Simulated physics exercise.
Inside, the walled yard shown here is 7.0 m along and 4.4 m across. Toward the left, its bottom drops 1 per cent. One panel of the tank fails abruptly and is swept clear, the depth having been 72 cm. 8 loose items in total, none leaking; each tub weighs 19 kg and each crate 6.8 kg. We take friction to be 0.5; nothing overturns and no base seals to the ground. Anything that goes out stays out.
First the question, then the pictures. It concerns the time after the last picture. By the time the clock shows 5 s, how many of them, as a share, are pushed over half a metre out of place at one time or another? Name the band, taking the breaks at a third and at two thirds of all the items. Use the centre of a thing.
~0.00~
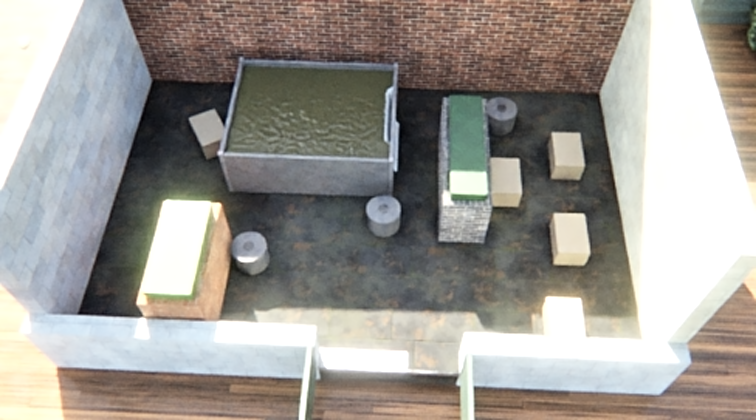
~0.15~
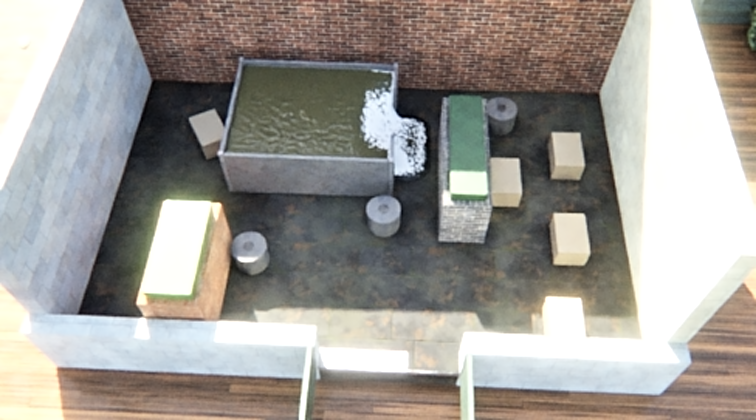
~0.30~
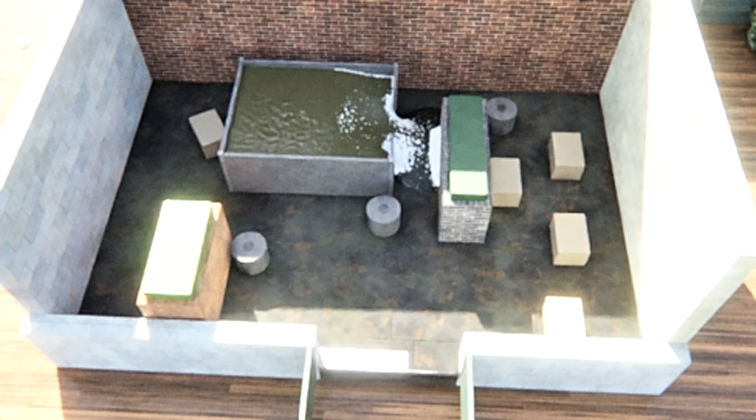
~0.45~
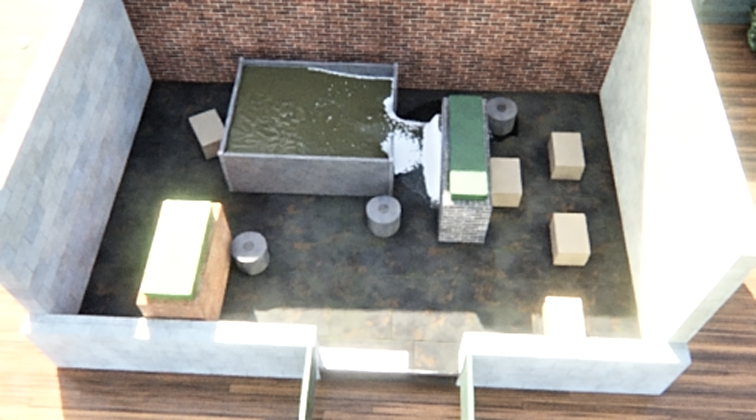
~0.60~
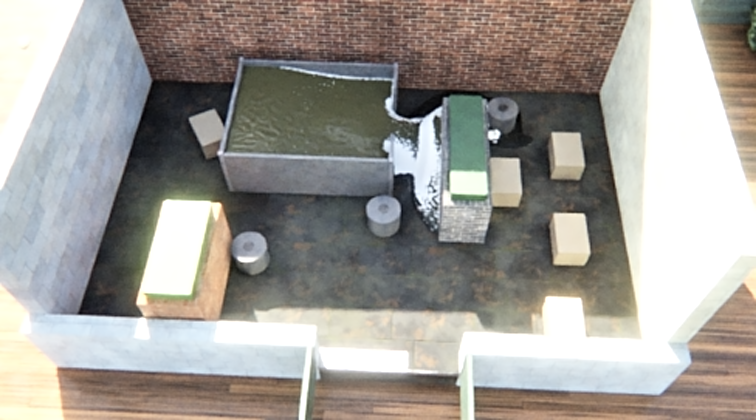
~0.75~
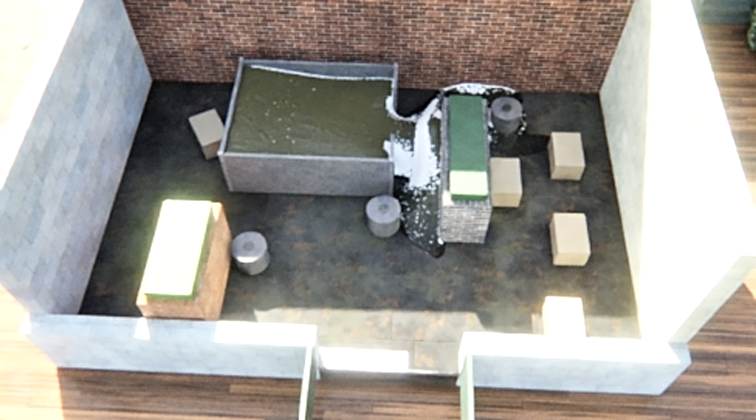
A middle portion gets shifted, a third or more but short of two thirds.
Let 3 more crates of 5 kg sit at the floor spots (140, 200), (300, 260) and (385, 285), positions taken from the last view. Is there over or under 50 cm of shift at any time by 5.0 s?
One after another they come out inside the limit, inside the limit, above it.
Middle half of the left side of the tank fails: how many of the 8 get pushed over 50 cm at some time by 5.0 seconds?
Result: 1.
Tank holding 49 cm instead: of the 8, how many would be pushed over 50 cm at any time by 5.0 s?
2.
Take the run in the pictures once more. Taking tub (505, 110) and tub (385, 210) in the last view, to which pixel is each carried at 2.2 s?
I'd say close to (568, 130) and close to (338, 225).
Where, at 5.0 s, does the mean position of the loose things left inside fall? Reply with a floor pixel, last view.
Averaged position, last view: Near pixel (408, 243).
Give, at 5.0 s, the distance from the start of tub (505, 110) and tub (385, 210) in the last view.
Shifts in order: 140 cm; 60 cm.
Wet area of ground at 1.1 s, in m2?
Flooded: Near 9.0 m2.
After 1.1 s 0 of 8 are over 50 cm from their spots; 0 afloat.
After 2.2 s 2 of 8 are over 50 cm from their spots; 0 afloat.
After 3.5 s 4 of 8 are over 50 cm from their spots; 2 afloat.
After 5.0 s 5 of 8 are over 50 cm from their spots, and 5 have been at some point; 3 afloat.
